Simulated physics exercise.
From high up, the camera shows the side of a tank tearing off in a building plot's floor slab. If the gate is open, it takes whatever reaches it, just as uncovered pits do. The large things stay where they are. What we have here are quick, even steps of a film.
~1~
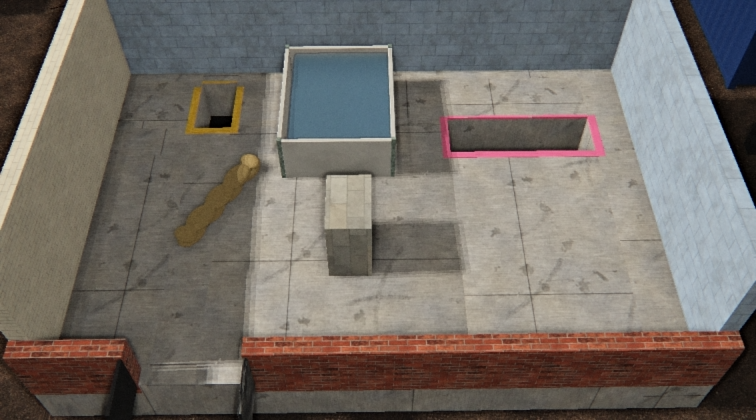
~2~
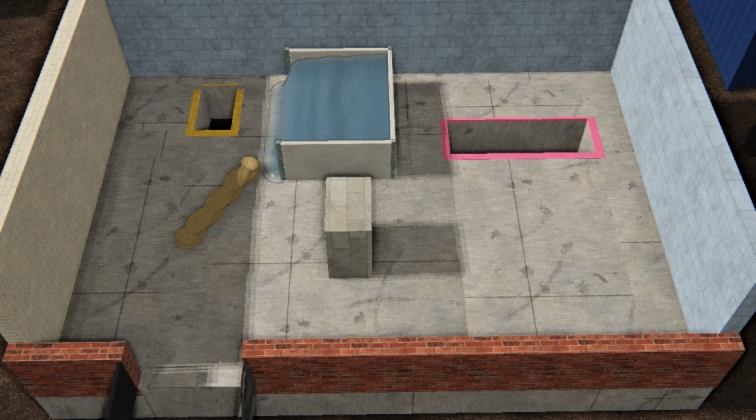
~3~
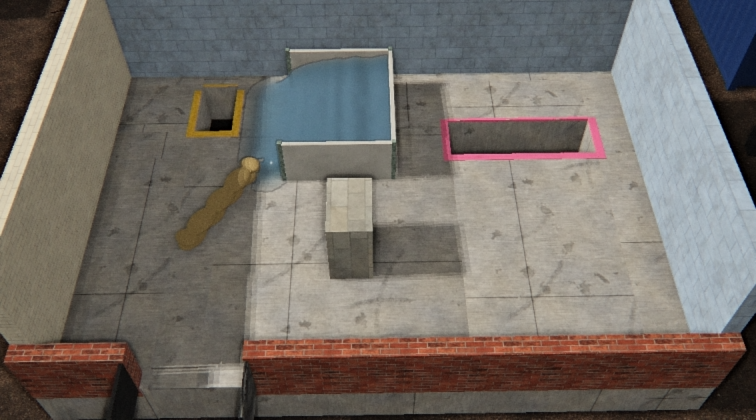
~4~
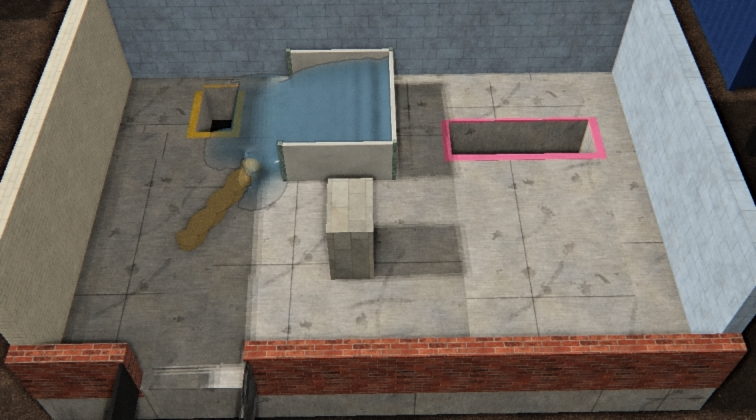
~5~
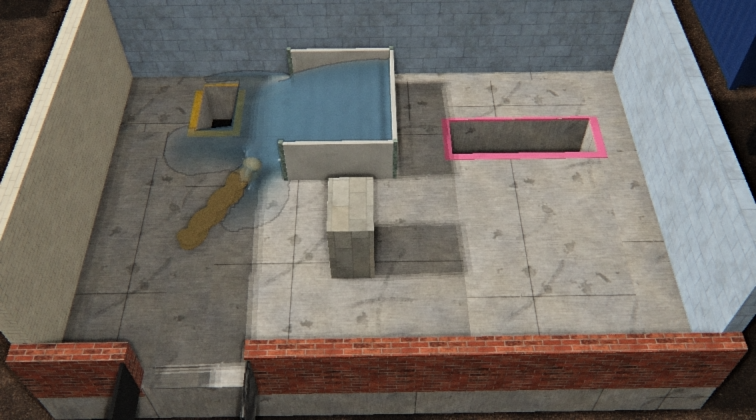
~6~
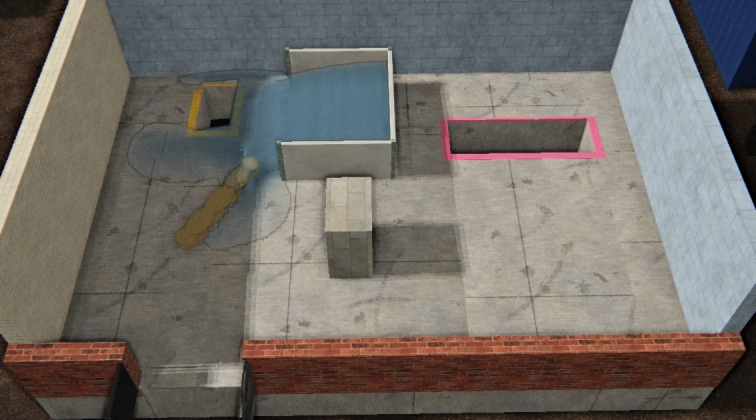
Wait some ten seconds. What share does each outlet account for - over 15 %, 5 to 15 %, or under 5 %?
The gate will capture a medium share of five to fifteen per cent, the yellow pit will capture a heavy share beyond fifteen per cent, the pink pit will capture a light share below five per cent.
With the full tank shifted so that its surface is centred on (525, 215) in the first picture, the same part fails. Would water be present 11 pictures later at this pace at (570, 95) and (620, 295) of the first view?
In that order: No water, not flooded.
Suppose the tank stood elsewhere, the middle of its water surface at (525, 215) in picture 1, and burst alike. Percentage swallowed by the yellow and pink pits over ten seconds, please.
Per cent: Yellow 30, pink 2.
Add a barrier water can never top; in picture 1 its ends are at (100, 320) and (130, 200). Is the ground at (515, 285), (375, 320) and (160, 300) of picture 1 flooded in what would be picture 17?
Taken in turn, the three points are unsoaked, unsoaked and soaked.
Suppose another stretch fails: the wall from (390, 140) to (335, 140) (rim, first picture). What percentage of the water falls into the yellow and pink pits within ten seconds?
In per cent: Yellow 2, pink 14.
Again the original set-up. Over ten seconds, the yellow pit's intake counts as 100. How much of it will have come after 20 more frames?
Roughly 75 per cent.
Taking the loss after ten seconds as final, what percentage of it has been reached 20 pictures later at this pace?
My reading is near 65 per cent.
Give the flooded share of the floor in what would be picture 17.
Roughly 35 %.
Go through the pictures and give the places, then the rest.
The first picture shows still water in the water tank at (338, 95).
In the second picture, water pours out at (289, 120) and has run to a hidden place.
In the third picture, the front is at (257, 187), out from the gap at (289, 122).
In the fourth picture, the front is at (244, 204), out from the gap at (290, 123).
In the fifth picture, the front is at (238, 225), out from the gap at (291, 123).
In the sixth picture, the front is at (134, 156), out from the gap at (289, 123).
A moment on, water covers 25 % of the floor; the gate 0 %, the yellow pit 21 %, the pink pit 0 %.
Next, water covers 35 % of the floor; the gate 0 %, the yellow pit 34 %, the pink pit 0 %.
Then, water covers 40 % of the floor; the gate 2 %, the yellow pit 47 %, the pink pit 0 %.
Later, water covers 40 % of the floor; the gate 7 %, the yellow pit 57 %, the pink pit 0 %.
In the end, water covers 50 % of the floor; the gate 11 %, the yellow pit 62 %, the pink pit 0 %.
